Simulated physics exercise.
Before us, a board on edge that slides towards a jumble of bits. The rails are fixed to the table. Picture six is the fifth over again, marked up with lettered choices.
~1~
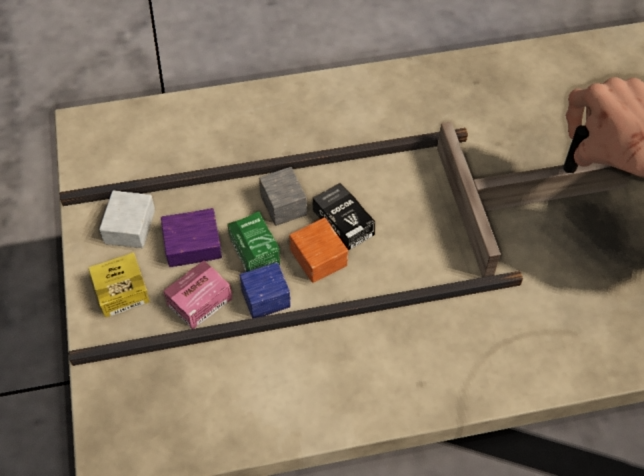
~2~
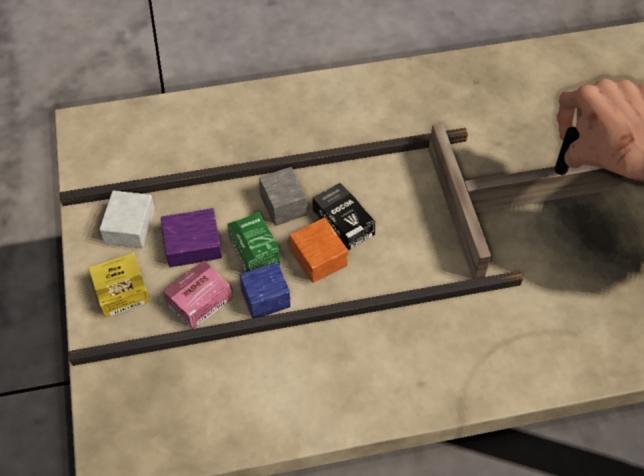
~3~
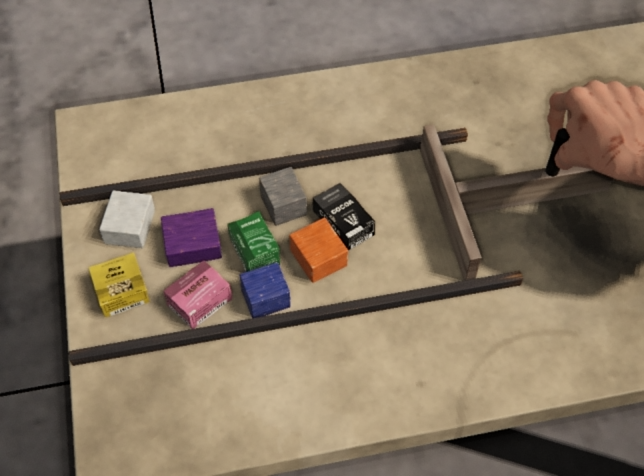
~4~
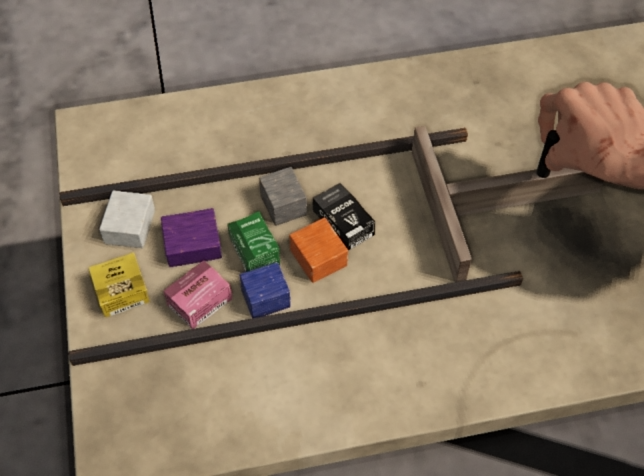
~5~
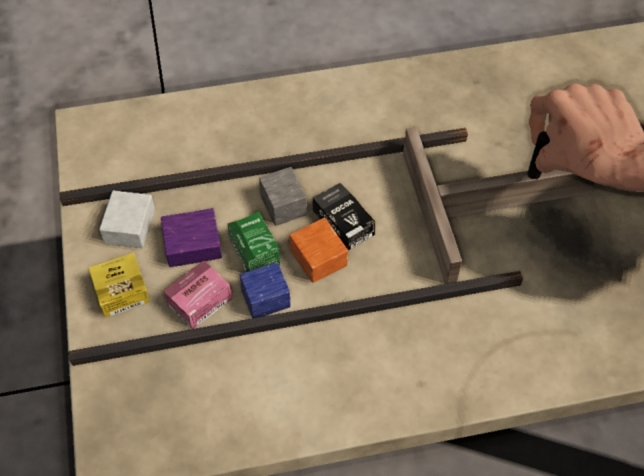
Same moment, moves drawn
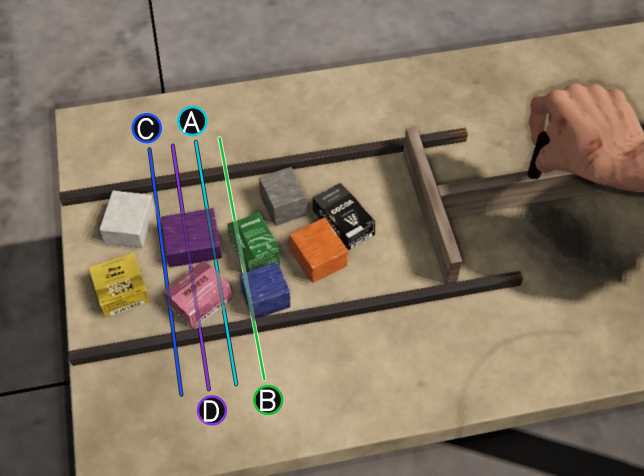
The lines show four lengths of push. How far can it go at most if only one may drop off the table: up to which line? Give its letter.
The farthest such stop is D.
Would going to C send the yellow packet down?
By then, yes.
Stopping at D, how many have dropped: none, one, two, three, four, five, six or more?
In all, one.
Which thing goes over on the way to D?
It is the white block.
On the marked copy, A at (214, 253); B at (240, 248); C at (164, 261); D at (189, 257).
Following D. Soon after the start, board (346, 206); green box (246, 247); grey block (279, 197).
Later, board (257, 220); yellow packet (104, 287); white block (99, 217).
In the end, board (190, 232); white block over the edge; yellow packet (71, 283); one fallen.
As for the rest, A is within the limit but short; B is within the limit but short; C drops four.
